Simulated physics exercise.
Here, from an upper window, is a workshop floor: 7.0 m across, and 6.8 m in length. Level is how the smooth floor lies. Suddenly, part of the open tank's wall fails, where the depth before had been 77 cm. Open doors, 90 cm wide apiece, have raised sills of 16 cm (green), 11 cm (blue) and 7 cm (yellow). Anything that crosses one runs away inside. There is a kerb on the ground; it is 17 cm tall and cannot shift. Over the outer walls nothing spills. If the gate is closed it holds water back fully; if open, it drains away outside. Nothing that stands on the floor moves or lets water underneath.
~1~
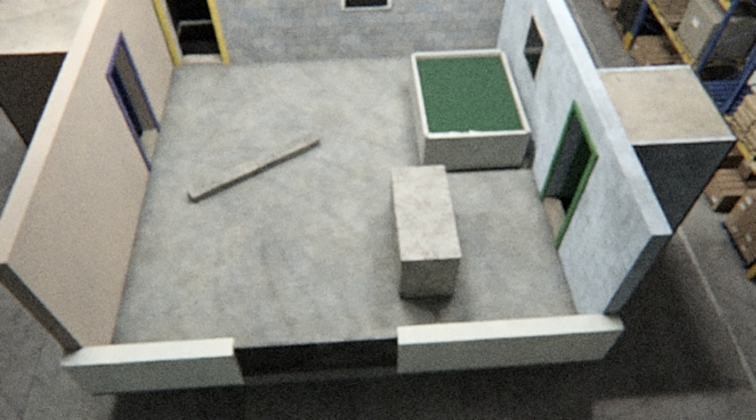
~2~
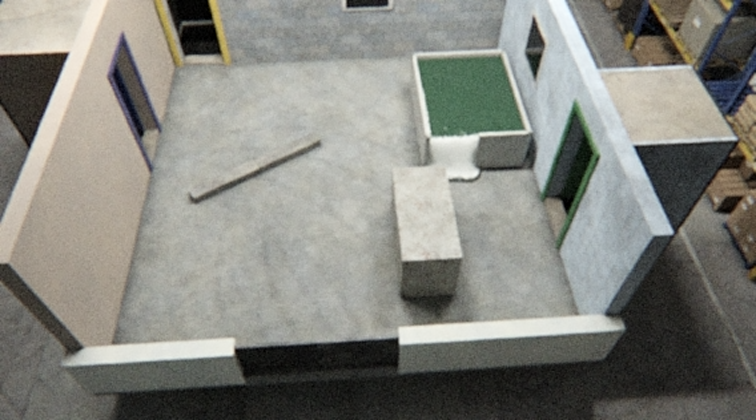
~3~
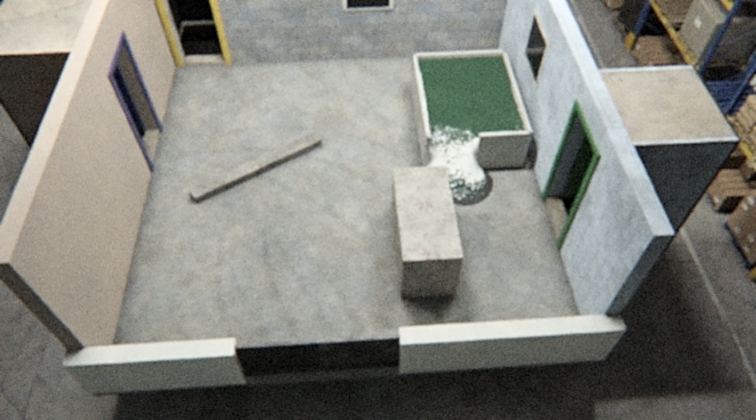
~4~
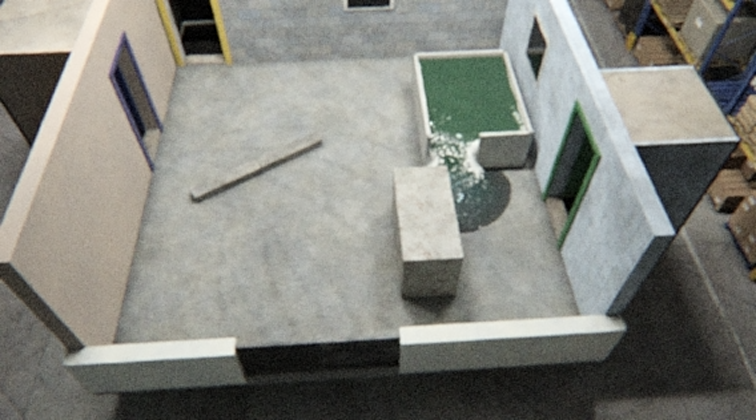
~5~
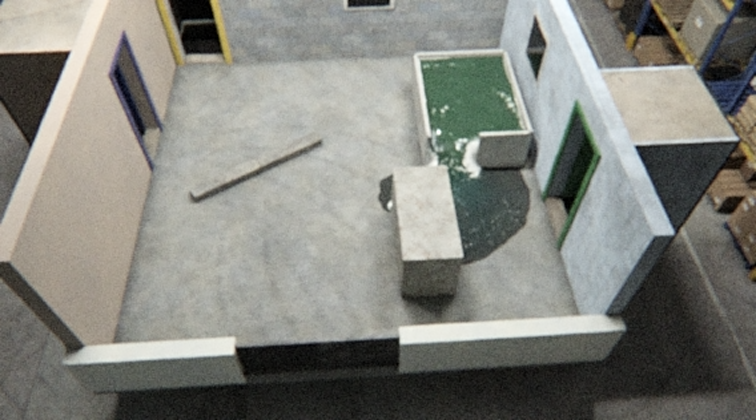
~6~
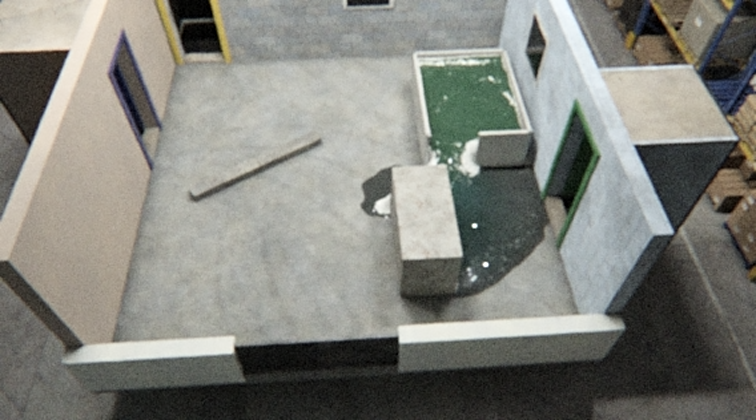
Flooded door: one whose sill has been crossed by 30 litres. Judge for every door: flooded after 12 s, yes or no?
Verdicts: Green door, no; blue door, no; yellow door, no.
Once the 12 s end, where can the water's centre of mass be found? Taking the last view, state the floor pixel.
At about (349, 192).
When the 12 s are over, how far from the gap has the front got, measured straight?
Distance: Approx. 6.4 m.
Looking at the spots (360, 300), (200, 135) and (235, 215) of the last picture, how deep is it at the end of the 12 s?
About 5, 3 and 8 cm.
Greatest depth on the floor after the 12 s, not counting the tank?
Up to some 12 cm.
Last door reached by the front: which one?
The yellow one.
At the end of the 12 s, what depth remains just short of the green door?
Around 7.0 cm there.
A moment later water covers 20 % of the floor and is deepest (51 cm) near (435, 201); green door 8 cm at the sill, 0 L in, blue door not reached, yellow door not reached.
Soon after water covers 35 % of the floor and is deepest (44 cm) near (580, 338); green door 8 cm at the sill, 0 L in, blue door not reached, yellow door not reached.
Next water covers 50 % of the floor and is deepest (29 cm) near (435, 201); green door 12 cm at the sill, 0 L in, blue door not reached, yellow door not reached.
Later on water covers 70 % of the floor and is deepest (18 cm) near (435, 201); green door 7 cm at the sill, 0 L in, blue door 4 cm at the sill, 0 L in, yellow door not reached.
At the end water covers 95 % of the floor and is deepest (12 cm) near (235, 359); green door 7 cm at the sill, 0 L in, blue door 4 cm at the sill, 0 L in, yellow door 7 cm at the sill, 3 L in.
